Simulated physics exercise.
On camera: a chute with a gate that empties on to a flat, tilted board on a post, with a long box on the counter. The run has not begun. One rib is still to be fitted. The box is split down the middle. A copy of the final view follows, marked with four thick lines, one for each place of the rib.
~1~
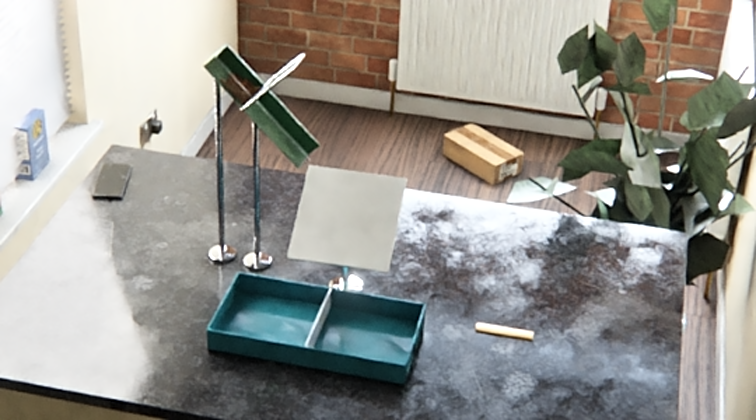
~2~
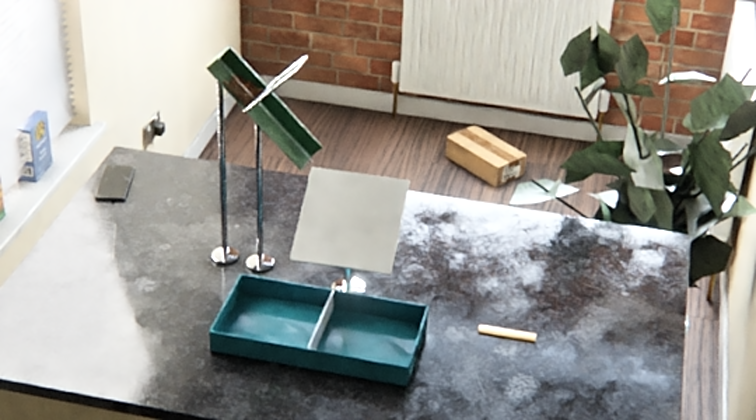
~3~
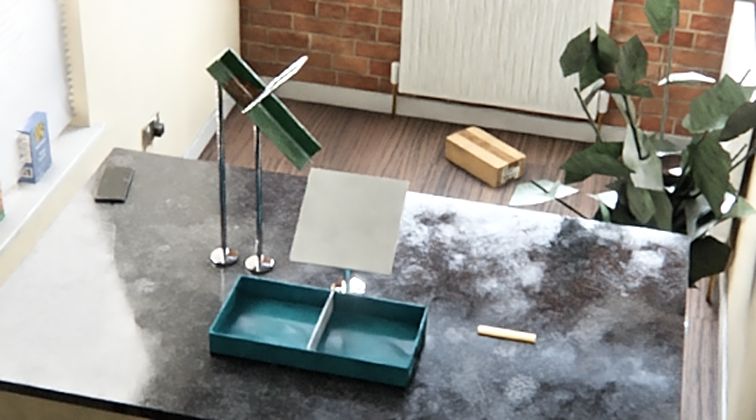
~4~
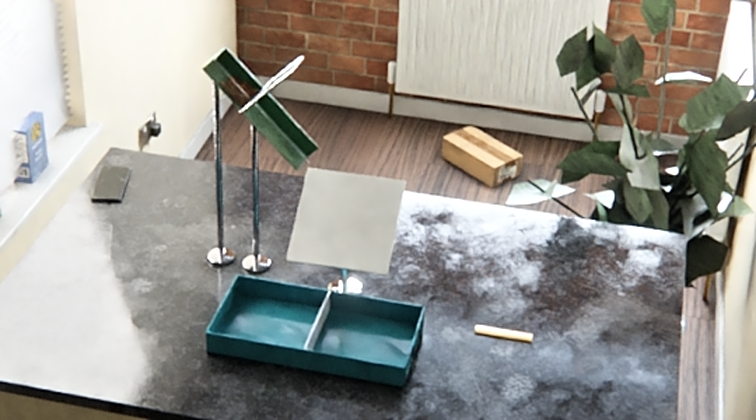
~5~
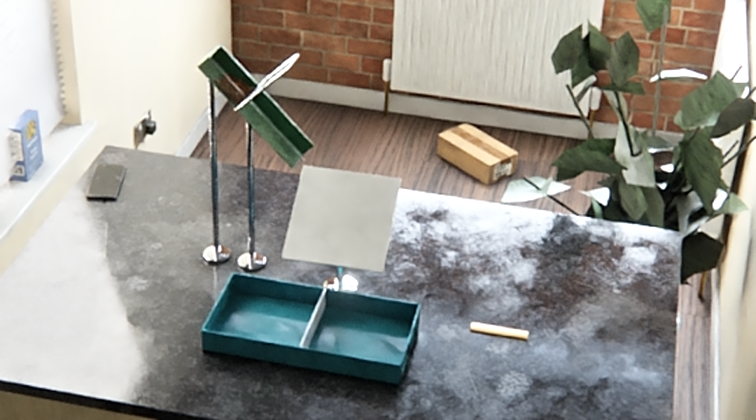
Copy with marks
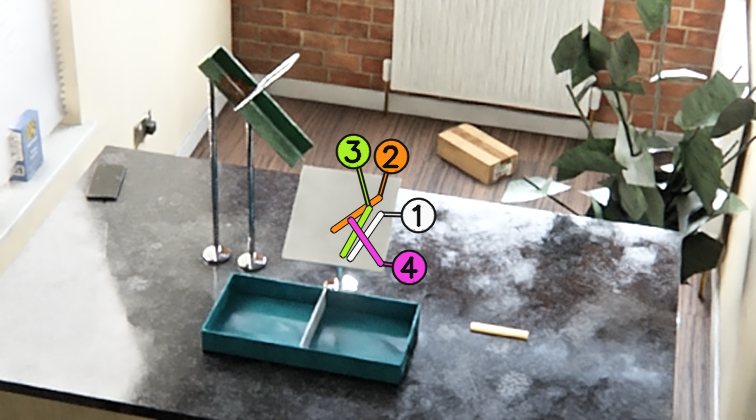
On a dark, marbled counter, a green chute on posts, a tilted pale board and a divided teal box standing still.
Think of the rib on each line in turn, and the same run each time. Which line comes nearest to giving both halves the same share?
I would pick line 3.
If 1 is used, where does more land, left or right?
The right half.
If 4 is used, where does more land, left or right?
Right.
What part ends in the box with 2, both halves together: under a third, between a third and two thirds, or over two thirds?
Over two thirds.
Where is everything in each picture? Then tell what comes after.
Load behind the gate at (245, 88), cereal balls; lip of the chute at (303, 161), sloping fairly steeply, in the first picture.
Middle of the board at (350, 219), tilted fairly steeply; middle of its low edge at (340, 266); of its high edge at (361, 174), in the second picture.
Front corners of the box at (209, 332) and (408, 368); front end of its middle wall at (307, 350); gate still shut at (266, 93), in the third picture.
Middle of the load at (243, 91); lip at (302, 164), in the fourth picture.
Middle of the load at (239, 88); lip at (298, 162), in the fifth picture.
On the marked copy, line 1 from (380, 214) to (350, 258); line 2 from (379, 197) to (333, 229); line 3 from (369, 208) to (343, 254); line 4 from (350, 220) to (380, 263).
With 1, of what is caught, about a quarter in the left half, most in the right.
With 2, of what is caught, most in the left half, a small part in the right.
With 3, of what is caught, about a third in the left half, about two thirds in the right.
With 4, of what is caught, a small part in the left half, most in the right.
